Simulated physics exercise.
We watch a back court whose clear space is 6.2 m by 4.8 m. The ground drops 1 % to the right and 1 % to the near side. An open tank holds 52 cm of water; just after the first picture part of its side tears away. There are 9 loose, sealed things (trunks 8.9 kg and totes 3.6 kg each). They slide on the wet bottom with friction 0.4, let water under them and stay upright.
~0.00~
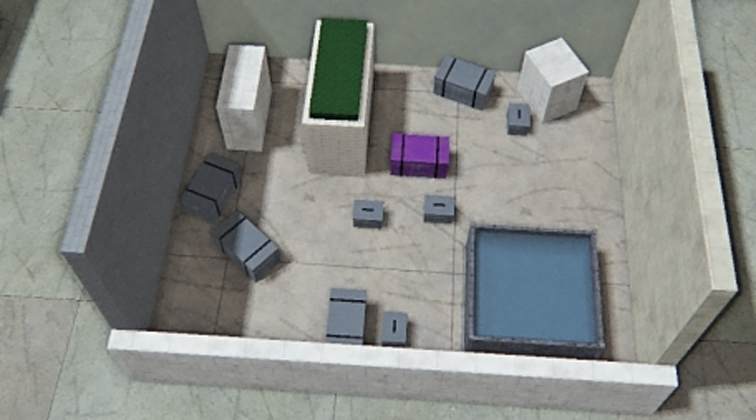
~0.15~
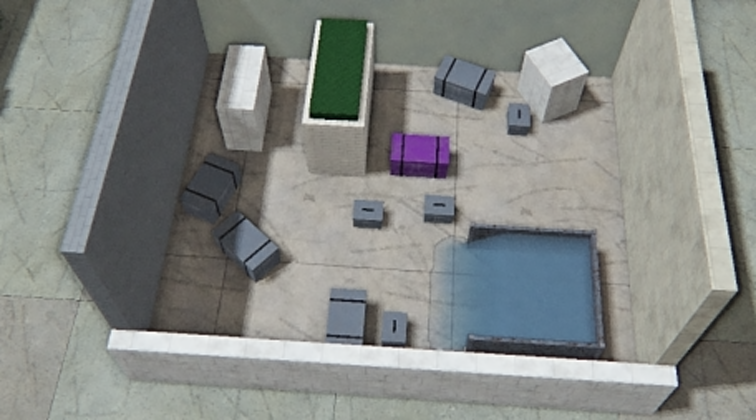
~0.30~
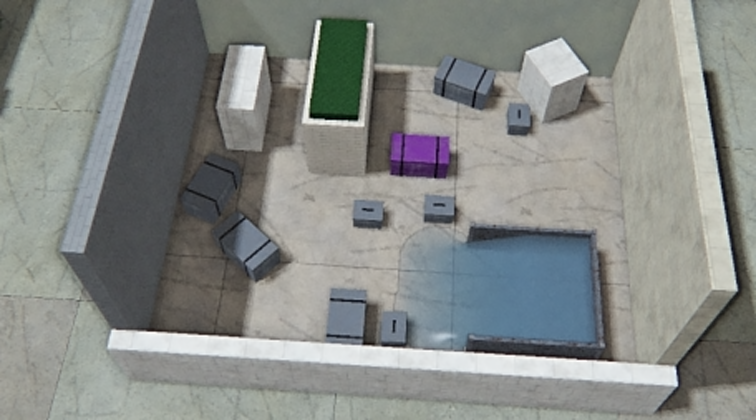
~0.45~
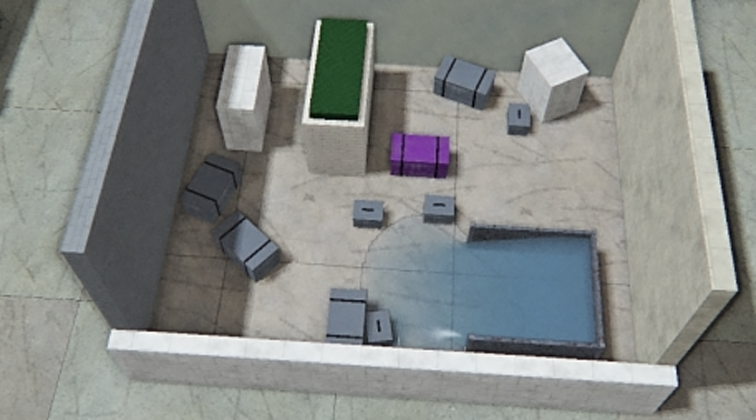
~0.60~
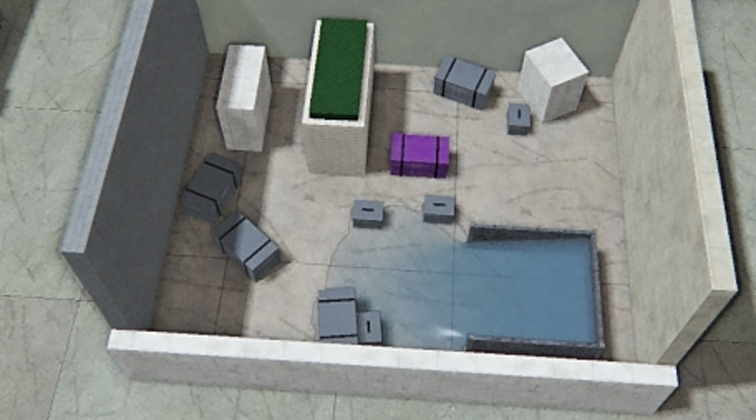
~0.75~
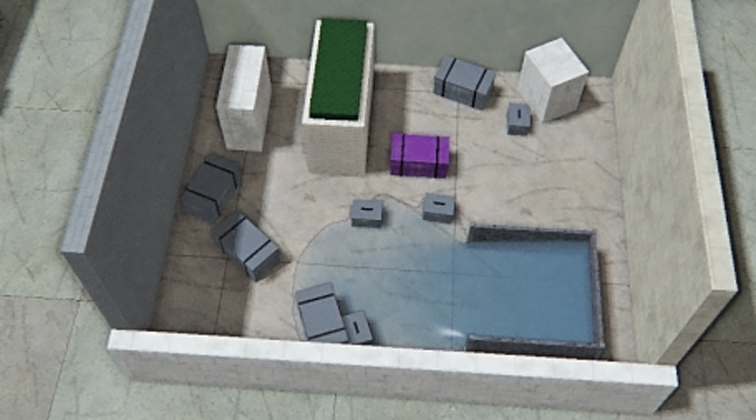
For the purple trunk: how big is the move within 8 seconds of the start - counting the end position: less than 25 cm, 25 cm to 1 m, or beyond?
The purple trunk slides a little.
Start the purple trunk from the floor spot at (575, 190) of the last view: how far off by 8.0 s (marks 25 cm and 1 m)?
It holds its place.
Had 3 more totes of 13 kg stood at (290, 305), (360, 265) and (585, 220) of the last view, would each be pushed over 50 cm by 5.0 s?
In that order: More, past it, under.
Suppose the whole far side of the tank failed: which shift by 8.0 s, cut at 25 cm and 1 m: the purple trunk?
In that case the purple trunk gets carried off.
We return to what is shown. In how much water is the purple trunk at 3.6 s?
Roughly 1 cm.
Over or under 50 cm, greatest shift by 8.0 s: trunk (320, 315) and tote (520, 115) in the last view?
In turn: More, less.
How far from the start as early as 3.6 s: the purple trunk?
Roughly 0 cm by then.
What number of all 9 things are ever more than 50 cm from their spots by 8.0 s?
7 of them.
After 1.6 s the purple trunk is near (420, 148), 0.0 m from its start, aground; 2 afloat.
After 3.6 s the purple trunk is near (420, 148), 0.0 m from its start, aground; 5 afloat.
After 5.6 s the purple trunk is near (426, 142), 0.1 m from its start, aground; 5 afloat.
After 8.0 s the purple trunk is near (445, 120), 0.6 m from its start, afloat; 8 afloat.
